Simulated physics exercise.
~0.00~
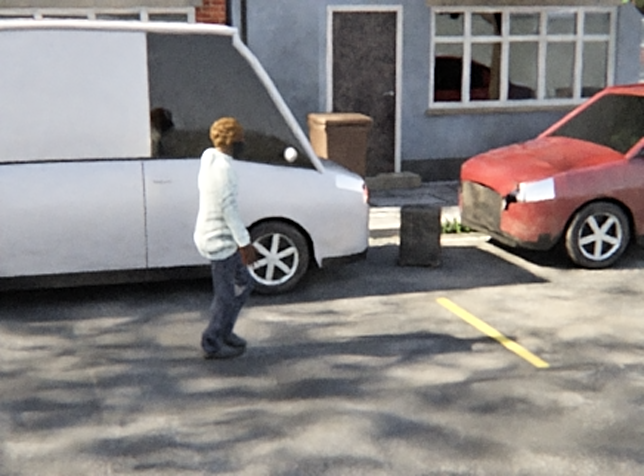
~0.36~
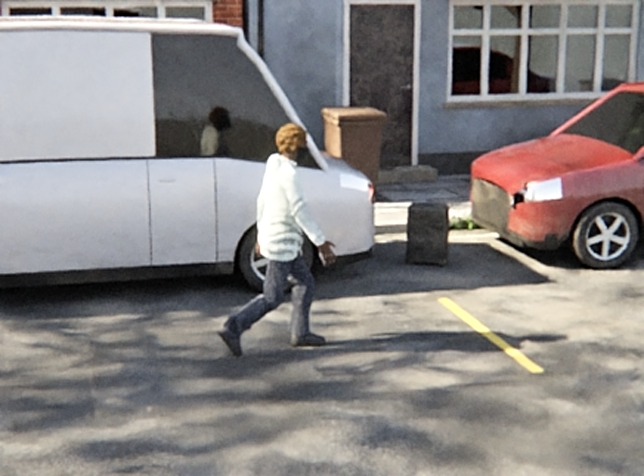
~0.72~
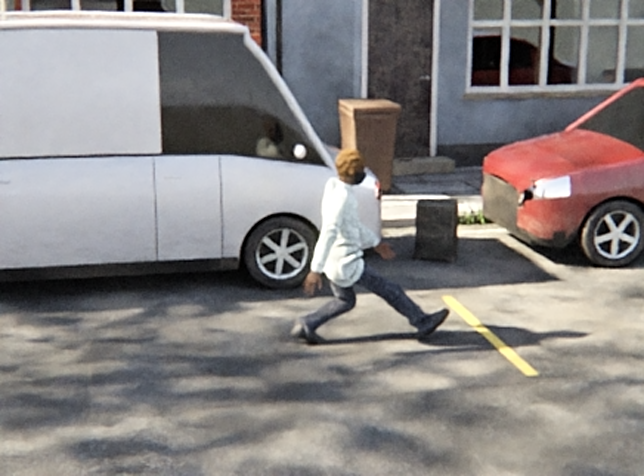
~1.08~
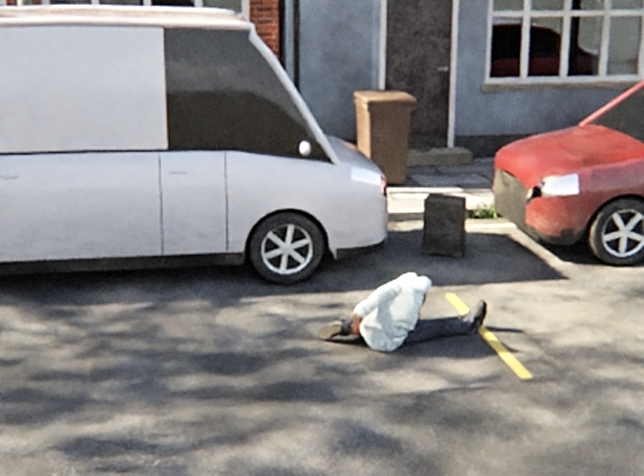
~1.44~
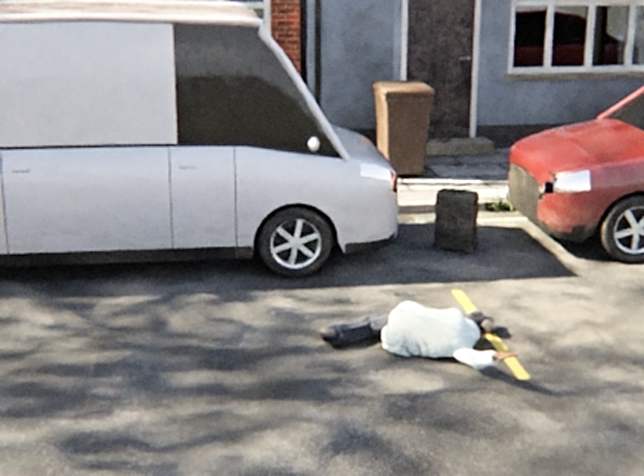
On a sunlit, shadow-dappled street, seen from slightly above and across the road, a white van is parked at left and a red car at right, with a brown bin and a dark box between them before a grey-blue house. A brown-haired person in a pale top and dark trousers strides right, empty-handed, toward a yellow strip on the road. Their legs spread wide and their body sinks, while the view drifts slightly sideways. They drop to the ground, folded forward, then slump flat. They end lying with head and torso short of the strip, one arm reaching onto it.
